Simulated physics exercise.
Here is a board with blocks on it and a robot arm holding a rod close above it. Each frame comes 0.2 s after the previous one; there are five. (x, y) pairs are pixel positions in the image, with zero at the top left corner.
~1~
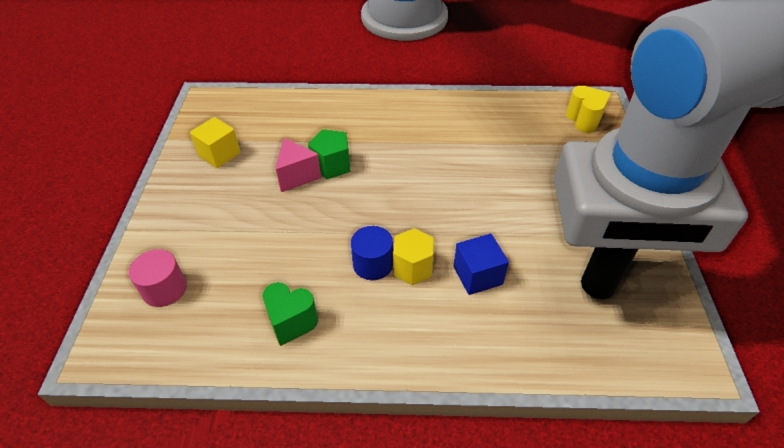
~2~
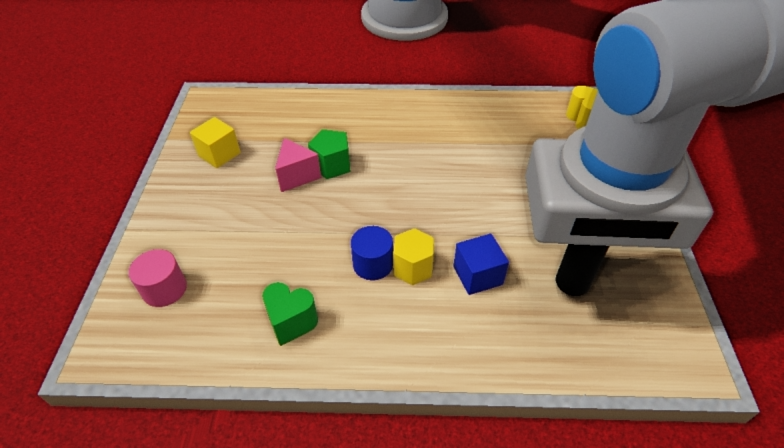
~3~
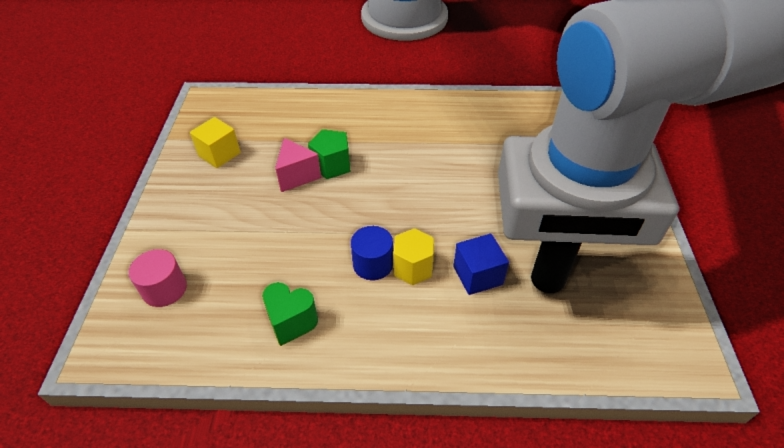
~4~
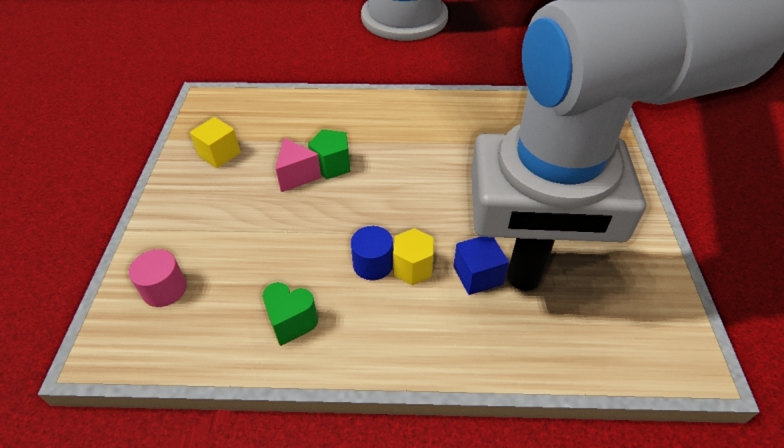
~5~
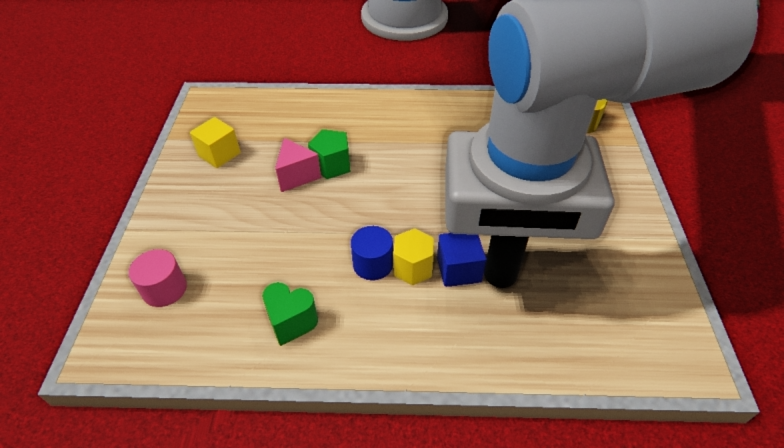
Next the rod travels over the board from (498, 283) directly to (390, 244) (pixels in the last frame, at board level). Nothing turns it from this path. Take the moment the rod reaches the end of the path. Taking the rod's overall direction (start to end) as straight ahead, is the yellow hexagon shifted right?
Short answer: Yes.
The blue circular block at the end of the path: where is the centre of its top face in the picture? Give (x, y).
Around pixel (310, 231).
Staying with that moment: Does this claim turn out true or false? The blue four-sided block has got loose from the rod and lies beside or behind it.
The statement is incorrect.
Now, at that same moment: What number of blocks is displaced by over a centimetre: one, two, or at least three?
My answer is three or more.
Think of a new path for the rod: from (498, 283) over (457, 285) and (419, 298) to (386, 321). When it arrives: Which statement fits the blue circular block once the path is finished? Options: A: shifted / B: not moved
Choice A: Shifted.
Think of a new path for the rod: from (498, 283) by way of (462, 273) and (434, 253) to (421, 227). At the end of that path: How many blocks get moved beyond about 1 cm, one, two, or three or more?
I think three or more will be displaced.
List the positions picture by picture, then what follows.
Rod's lower end at (598, 285); blue circular block at (372, 241); yellow hexagon at (414, 245); blue four-sided block at (482, 252), in the first picture.
Rod at (572, 283); blocks still, in the second picture.
Rod at (548, 280); blocks still, in the third picture.
Rod at (524, 277); blocks still, in the fourth picture.
Rod at (501, 275); blue circular block at (372, 241); yellow hexagon at (414, 245); blue four-sided block at (462, 246), in the fifth picture.
What follows on the original path. One third of the way, rod at (461, 261); blue circular block at (346, 237); yellow hexagon at (387, 233); blue four-sided block at (426, 232).
Two thirds of the way, rod at (425, 249); blue circular block at (315, 232); yellow hexagon at (354, 217); blue four-sided block at (392, 218), turned 15° clockwise.
At the end, rod at (390, 236); blue circular block at (310, 231); yellow hexagon at (324, 198); blue four-sided block at (360, 204), turned 25° clockwise.
